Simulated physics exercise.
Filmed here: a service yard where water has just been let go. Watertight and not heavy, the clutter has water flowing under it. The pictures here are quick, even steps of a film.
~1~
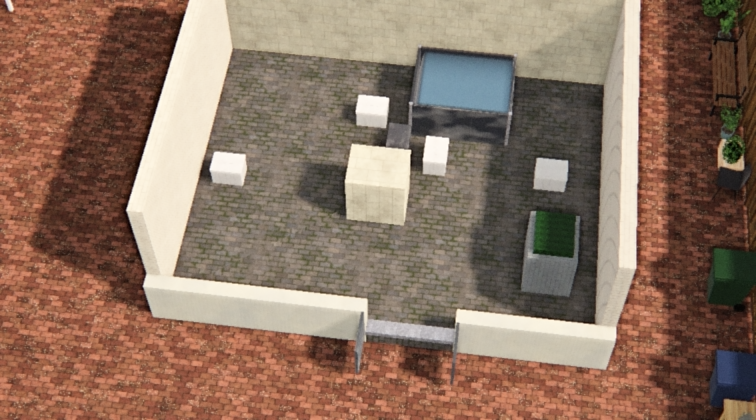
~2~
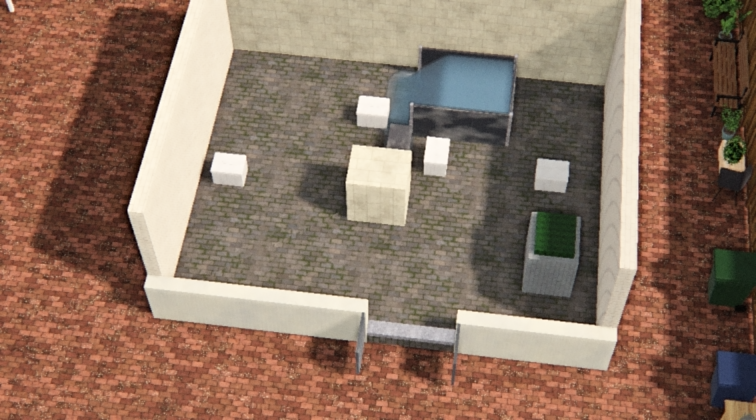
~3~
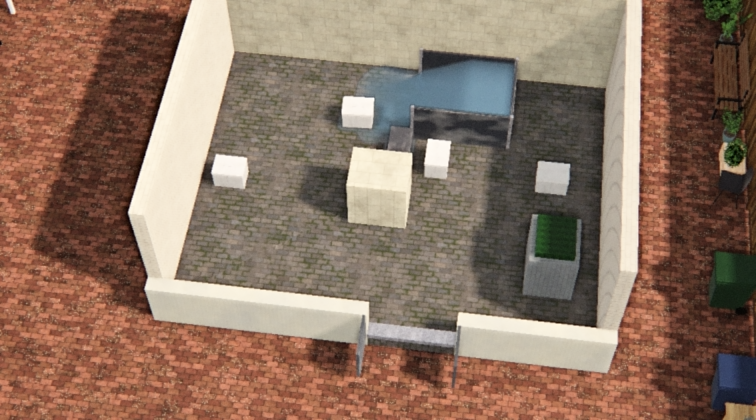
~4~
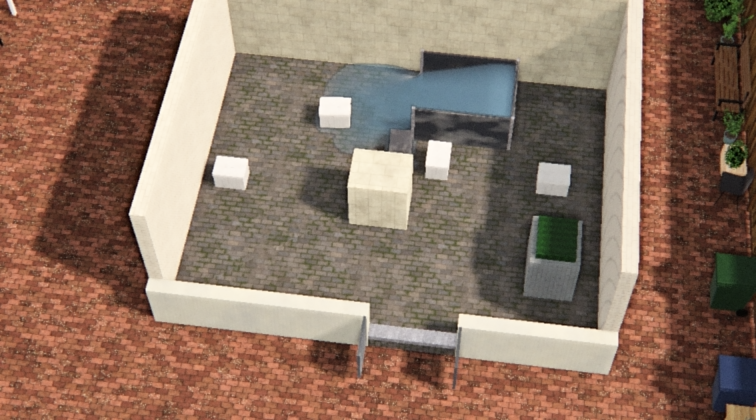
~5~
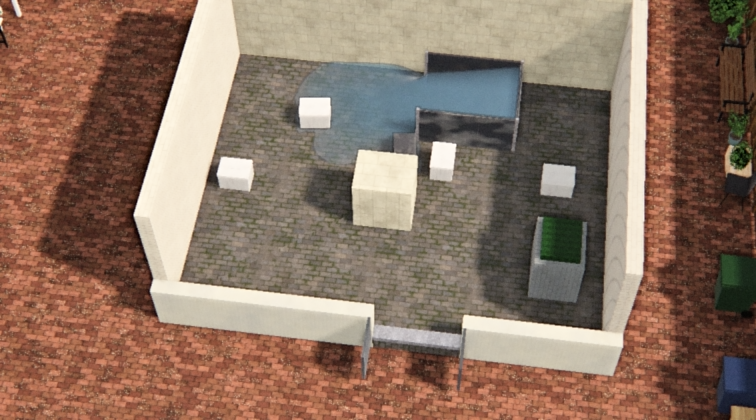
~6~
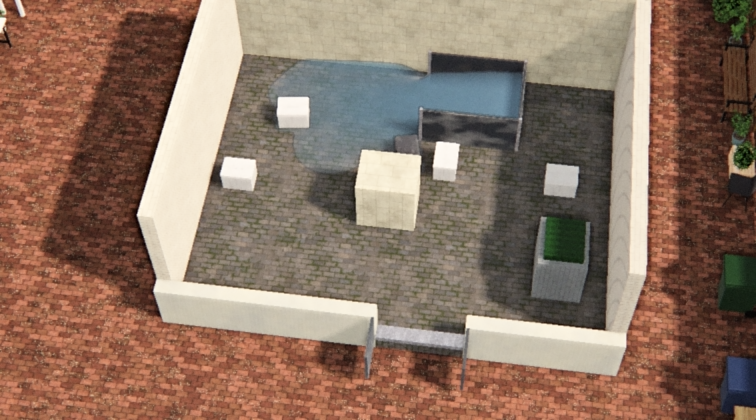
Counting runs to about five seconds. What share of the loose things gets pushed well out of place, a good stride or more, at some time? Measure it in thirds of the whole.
The share is one to two thirds of the whole.
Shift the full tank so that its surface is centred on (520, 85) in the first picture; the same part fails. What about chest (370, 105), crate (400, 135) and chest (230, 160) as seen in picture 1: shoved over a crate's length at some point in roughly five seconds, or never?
First displaced far, then displaced far, then displaced far.
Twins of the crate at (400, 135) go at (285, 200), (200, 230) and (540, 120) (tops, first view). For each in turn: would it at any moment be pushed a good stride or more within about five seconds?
In turn: Swept aside, that far or more, no.
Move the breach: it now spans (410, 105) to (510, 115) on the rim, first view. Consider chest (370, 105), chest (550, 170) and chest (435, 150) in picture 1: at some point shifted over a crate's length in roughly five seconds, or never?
Taking them one at a time, the first not displaced that far, the second gets shoved clear and the third gets shoved clear.
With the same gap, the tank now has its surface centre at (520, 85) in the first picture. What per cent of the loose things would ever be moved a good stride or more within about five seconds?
That comes out at some 60 %.
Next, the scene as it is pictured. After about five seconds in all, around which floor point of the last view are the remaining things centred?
That works out to about (384, 217) on the floor.
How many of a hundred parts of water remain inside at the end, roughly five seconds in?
I'd say close to 100 percent.
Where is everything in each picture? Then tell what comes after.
In the first frame, a chest at (372, 105) rests on the ground; a crate at (398, 137) rests on the ground; 0 of 5 have shifted.
In the second frame, a chest at (373, 106) rests on the ground; a crate at (399, 138), on the bottom; 0 of 5 have shifted.
In the third frame, a chest at (358, 106) rests on the ground, close to its start; a crate at (400, 140), on the bottom; 1 of 5 have shifted.
In the fourth frame, a chest at (335, 106) rests on the ground, a stride from its start; a crate at (401, 143), on the bottom, close to its start; 1 of 5 have shifted.
In the fifth frame, a chest at (315, 106), on the bottom, a stride from its start; a crate at (405, 147) rests on the ground, close to its start; 2 of 5 have shifted.
In the sixth frame, a chest at (293, 106), on the bottom, far from its start; a crate at (408, 149), on the bottom, close to its start; 2 of 5 have shifted.
A moment on, 1 of 5 are well off their spots; 0 afloat.
Next, 2 of 5 are well off their spots; 2 afloat.
Later, 2 of 5 are well off their spots; 2 afloat.
In the end, 2 of 5 are well off their spots, and 2 have been at some point; 2 afloat.
